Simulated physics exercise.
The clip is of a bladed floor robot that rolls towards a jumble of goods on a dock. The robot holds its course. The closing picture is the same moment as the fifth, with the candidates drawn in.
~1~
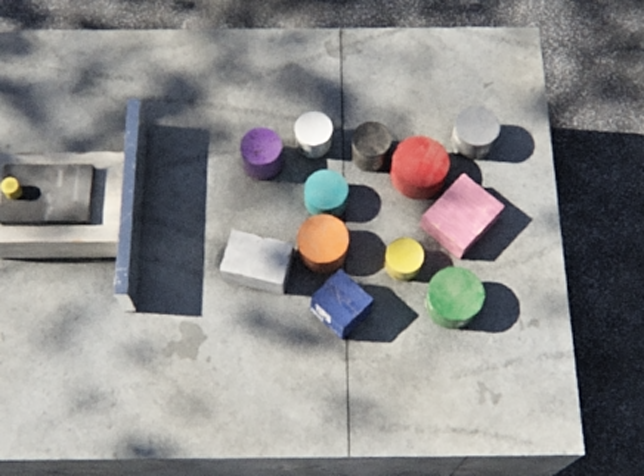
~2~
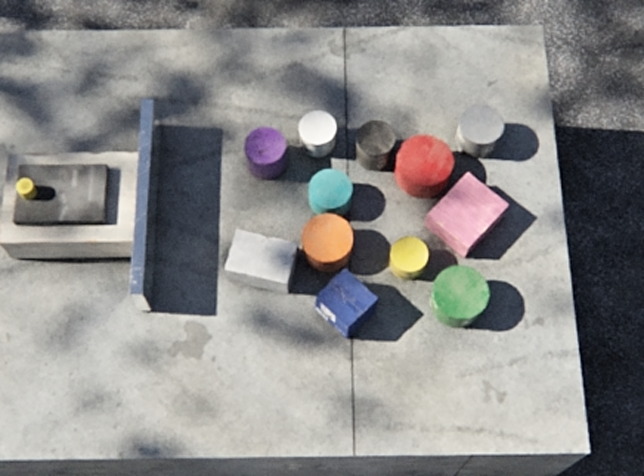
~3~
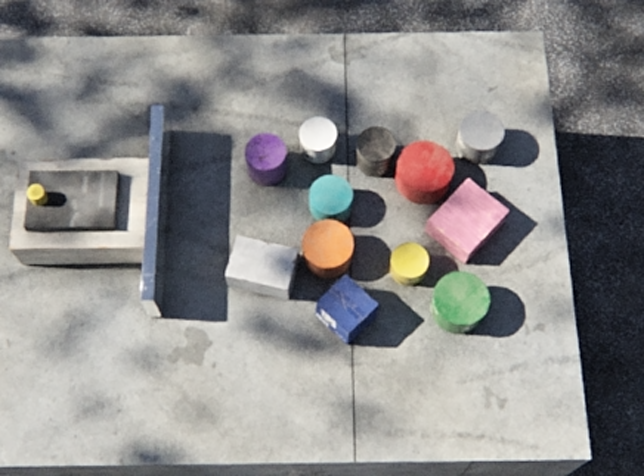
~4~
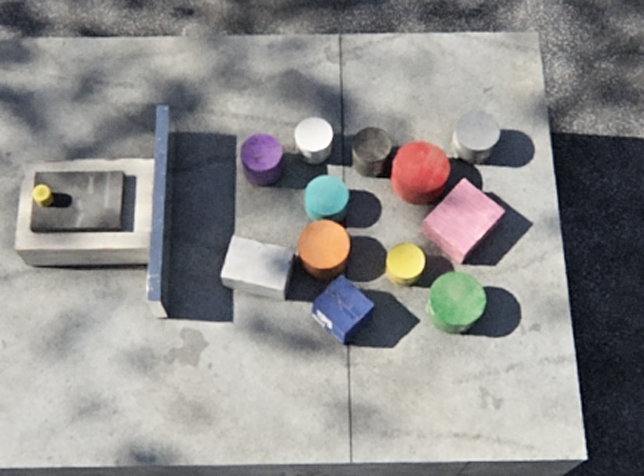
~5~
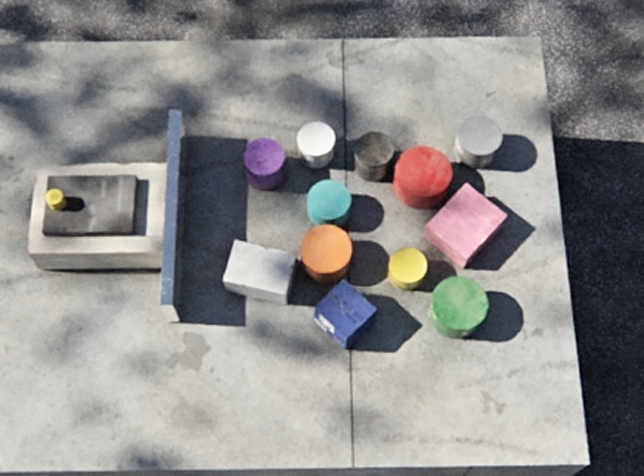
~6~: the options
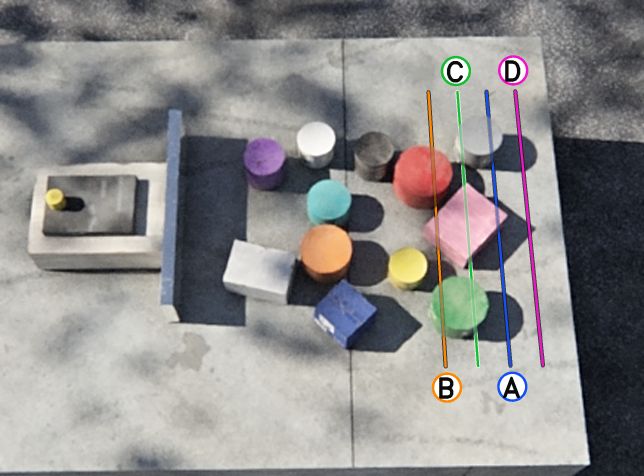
A bladed robot rolls slowly right across a dock towards a jumble of colourful goods.
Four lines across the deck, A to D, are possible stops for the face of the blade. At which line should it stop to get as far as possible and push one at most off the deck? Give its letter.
Stop at C.
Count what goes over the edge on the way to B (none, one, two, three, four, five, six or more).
In all, none.
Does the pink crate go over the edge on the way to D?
Yes.
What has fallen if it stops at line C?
It is the pink crate.
On the marked copy, A at (498, 221); B at (437, 222); C at (467, 221); D at (528, 221).
Following C. Soon after the start, robot (205, 203); white pail (330, 141); yellow pail (415, 271).
Later, robot (312, 202); pink crate (512, 202); orange pail (474, 236).
In the end, robot (395, 201); pink crate over the edge; orange pail (557, 236); one fallen.
As for the rest, A drops three; B is within the limit but short; D drops five.
